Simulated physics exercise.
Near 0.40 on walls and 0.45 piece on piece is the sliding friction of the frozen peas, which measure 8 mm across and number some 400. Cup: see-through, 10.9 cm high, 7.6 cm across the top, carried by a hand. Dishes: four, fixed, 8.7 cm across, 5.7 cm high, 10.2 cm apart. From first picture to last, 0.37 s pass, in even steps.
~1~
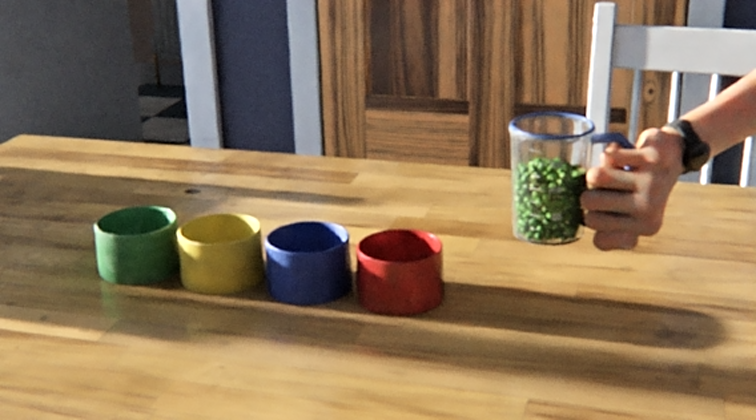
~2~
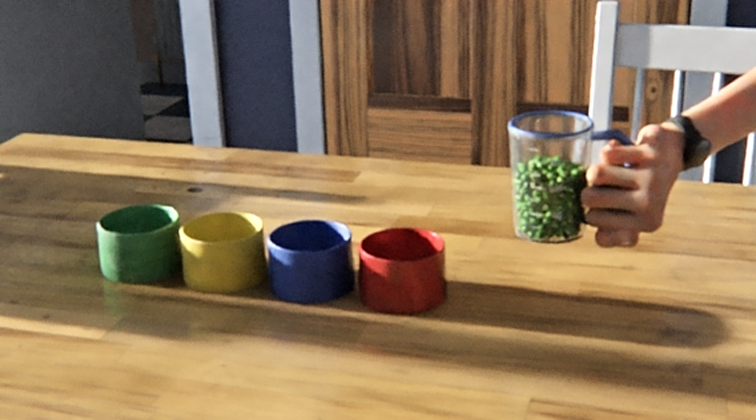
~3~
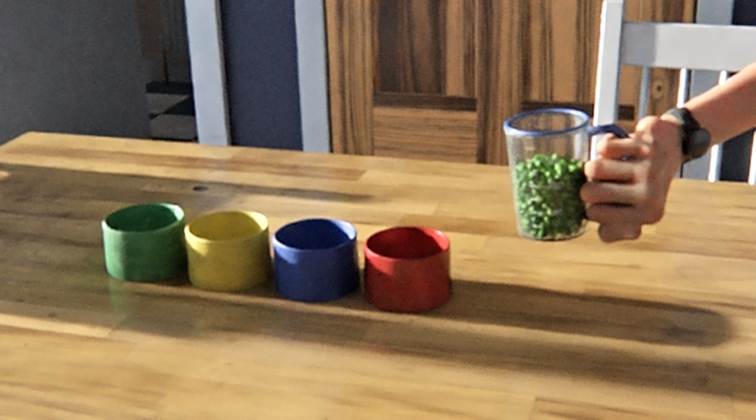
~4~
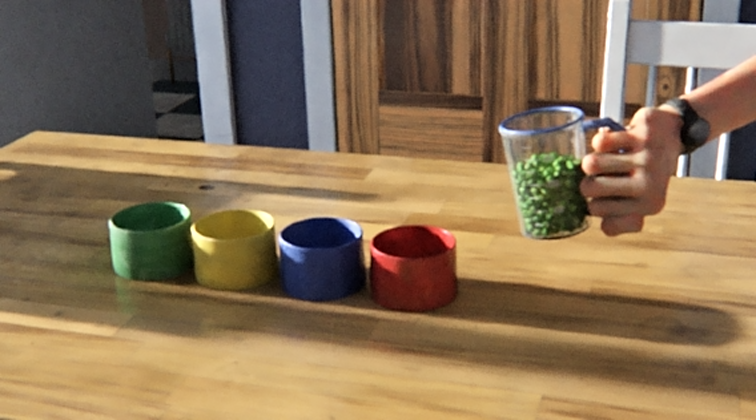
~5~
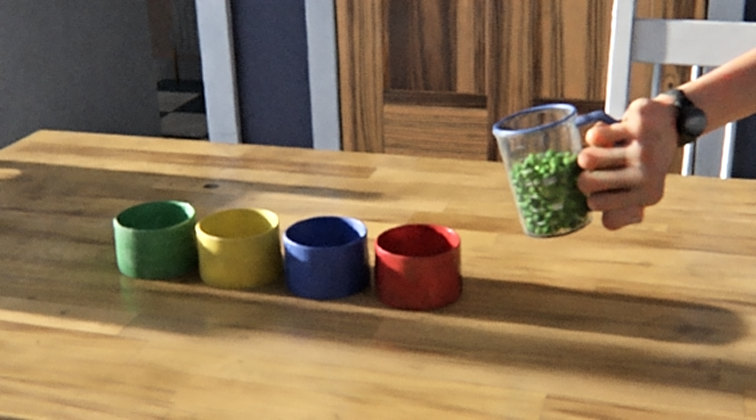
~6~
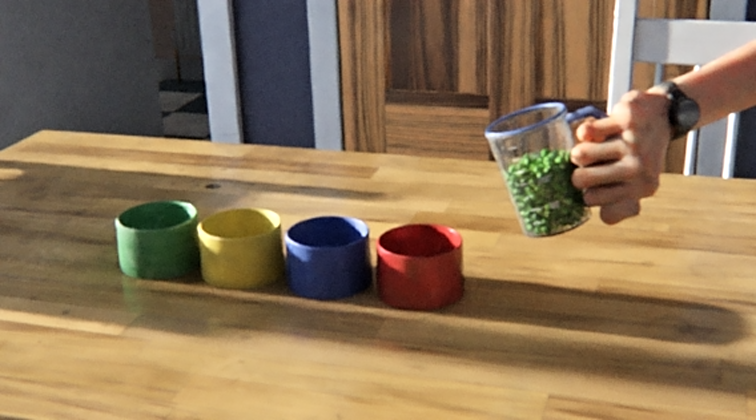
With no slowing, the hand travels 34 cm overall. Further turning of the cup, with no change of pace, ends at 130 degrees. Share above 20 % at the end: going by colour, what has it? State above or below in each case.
In each case: Red dish below, blue dish above, green dish below, yellow dish below, counter below.
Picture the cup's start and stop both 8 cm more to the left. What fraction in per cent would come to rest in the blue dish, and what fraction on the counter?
In that case the blue dish gets 0 and the counter 20.
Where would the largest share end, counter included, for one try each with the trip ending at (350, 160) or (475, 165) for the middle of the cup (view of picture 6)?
Try 1 - blue; try 2 - red.
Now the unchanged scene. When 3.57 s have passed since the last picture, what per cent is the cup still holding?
Approx. 0 % - an estimate.
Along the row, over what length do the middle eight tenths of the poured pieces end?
It spans about 5 centimetres along the dishes.
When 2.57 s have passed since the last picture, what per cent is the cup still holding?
I'd estimate some 0 per cent of the load.
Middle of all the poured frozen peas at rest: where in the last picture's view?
Look around (326, 254) in the last picture.
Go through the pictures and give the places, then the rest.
Cup at (550, 179), tilt 0 degrees, lip at (512, 123), moved 0.0 cm; middle of the pieces at (551, 200); red dish at (400, 246); blue dish at (307, 237); yellow dish at (220, 229); green dish at (136, 221), in the first picture.
Cup at (551, 178), tilt 1 degrees, lip at (511, 123), moved 0.2 cm; middle of the pieces at (552, 198), in the second picture.
Cup at (550, 176), tilt 5 degrees, lip at (507, 123), moved 0.8 cm; middle of the pieces at (553, 197), in the third picture.
Cup at (549, 174), tilt 10 degrees, lip at (502, 125), moved 1.5 cm; middle of the pieces at (554, 194), in the fourth picture.
Cup at (547, 172), tilt 14 degrees, lip at (496, 126), moved 2.2 cm; middle of the pieces at (553, 192), in the fifth picture.
Cup at (541, 172), tilt 18 degrees, lip at (488, 130), moved 2.8 cm; middle of the pieces at (549, 191); red dish at (420, 241); blue dish at (327, 232); yellow dish at (240, 224); green dish at (157, 216), in the sixth picture.
Then, 1.54 s after the last picture, tilt 109 degrees; cup holds 85 %, blue 15 %.
Then, 2.57 s after the last picture, tilt 130 degrees; cup holds 0 %, blue 100 %.
Then, 3.57 s after the last picture, tilt 130 degrees; cup holds 0 %, blue 100 %.
In the end, red 0 %, blue 100 %, green 0 %, yellow 0 %, counter 0 %.
